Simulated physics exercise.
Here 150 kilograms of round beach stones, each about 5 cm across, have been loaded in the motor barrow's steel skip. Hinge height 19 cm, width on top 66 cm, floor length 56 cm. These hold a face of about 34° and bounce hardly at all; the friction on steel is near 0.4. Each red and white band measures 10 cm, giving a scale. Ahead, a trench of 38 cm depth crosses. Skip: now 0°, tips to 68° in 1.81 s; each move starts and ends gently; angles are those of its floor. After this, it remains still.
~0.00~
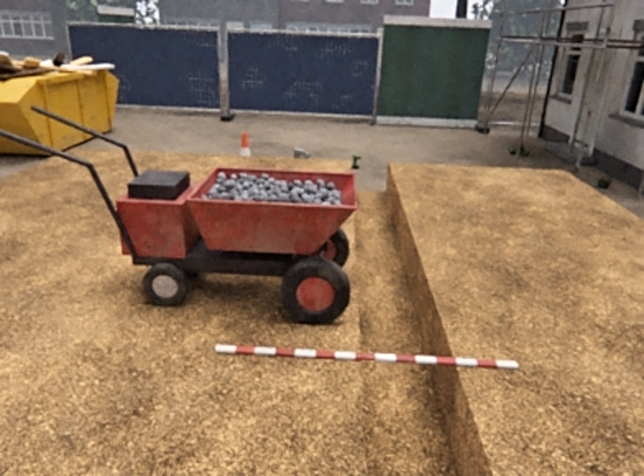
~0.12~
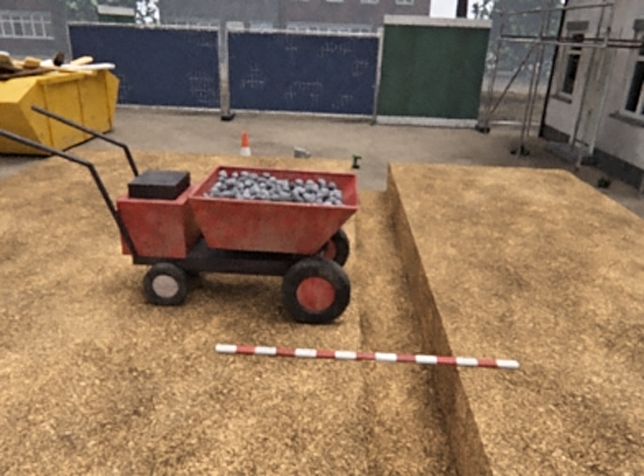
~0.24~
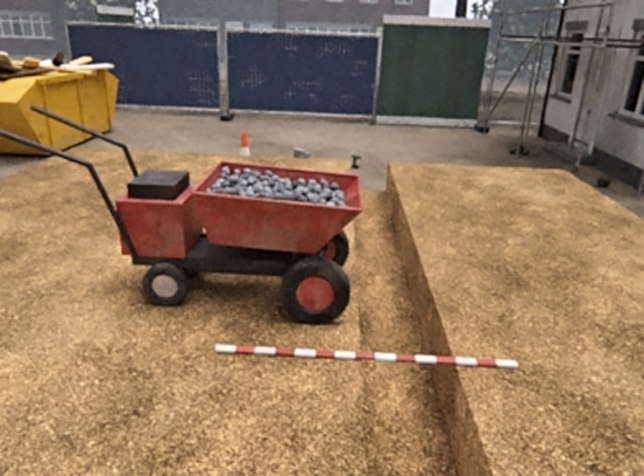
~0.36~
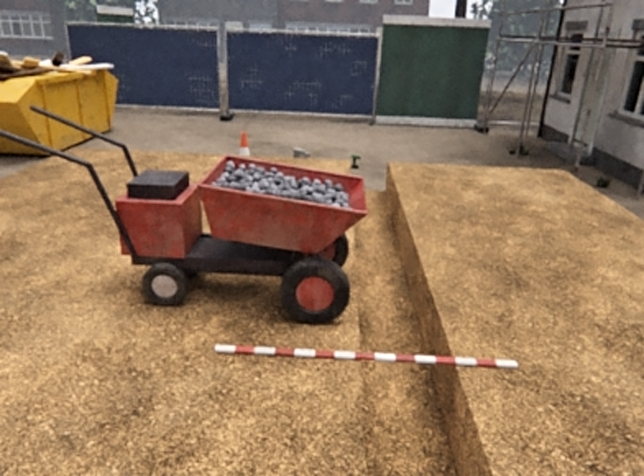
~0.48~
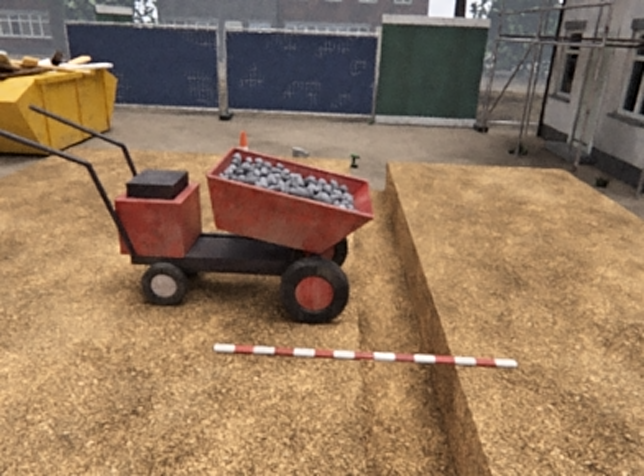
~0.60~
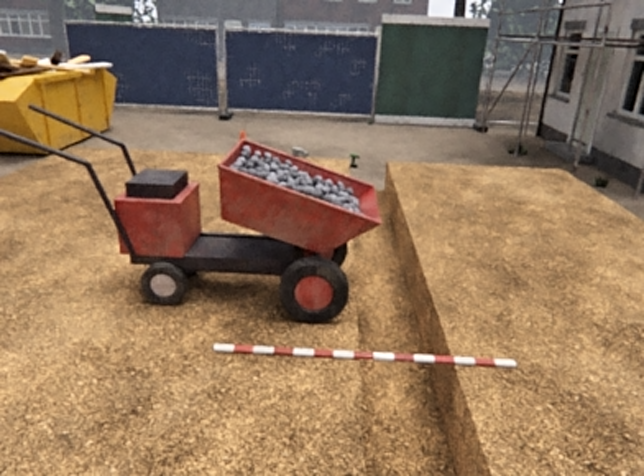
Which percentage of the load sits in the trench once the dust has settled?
Near 59 per cent.
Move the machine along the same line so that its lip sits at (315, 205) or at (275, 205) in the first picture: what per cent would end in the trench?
About 100 per cent first, then about 95 per cent.
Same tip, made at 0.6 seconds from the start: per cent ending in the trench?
Around 40 per cent would end in the trench.
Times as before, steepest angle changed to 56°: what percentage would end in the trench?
The trench would hold about 50% of it.
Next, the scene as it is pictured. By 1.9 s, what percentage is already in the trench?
Some 25 per cent.
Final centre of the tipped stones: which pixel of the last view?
Around (422, 338).
After 1.4 s the floor is at 57°; 98 % in the skip, 2 % in the trench; the foremost stones are at (422, 269).
After 1.9 s the floor is at 68°; 45 % in the skip, 26 % in the trench, 29 % past the trench; the foremost stones are at (519, 309).
After 2.3 s the floor is at 68°; 20 % in the skip, 38 % in the trench, 42 % past the trench; the foremost stones are at (558, 305).
After 4.2 s the floor is at 68°; 0 % in the skip, 59 % in the trench, 41 % past the trench; the foremost stones are at (567, 298).
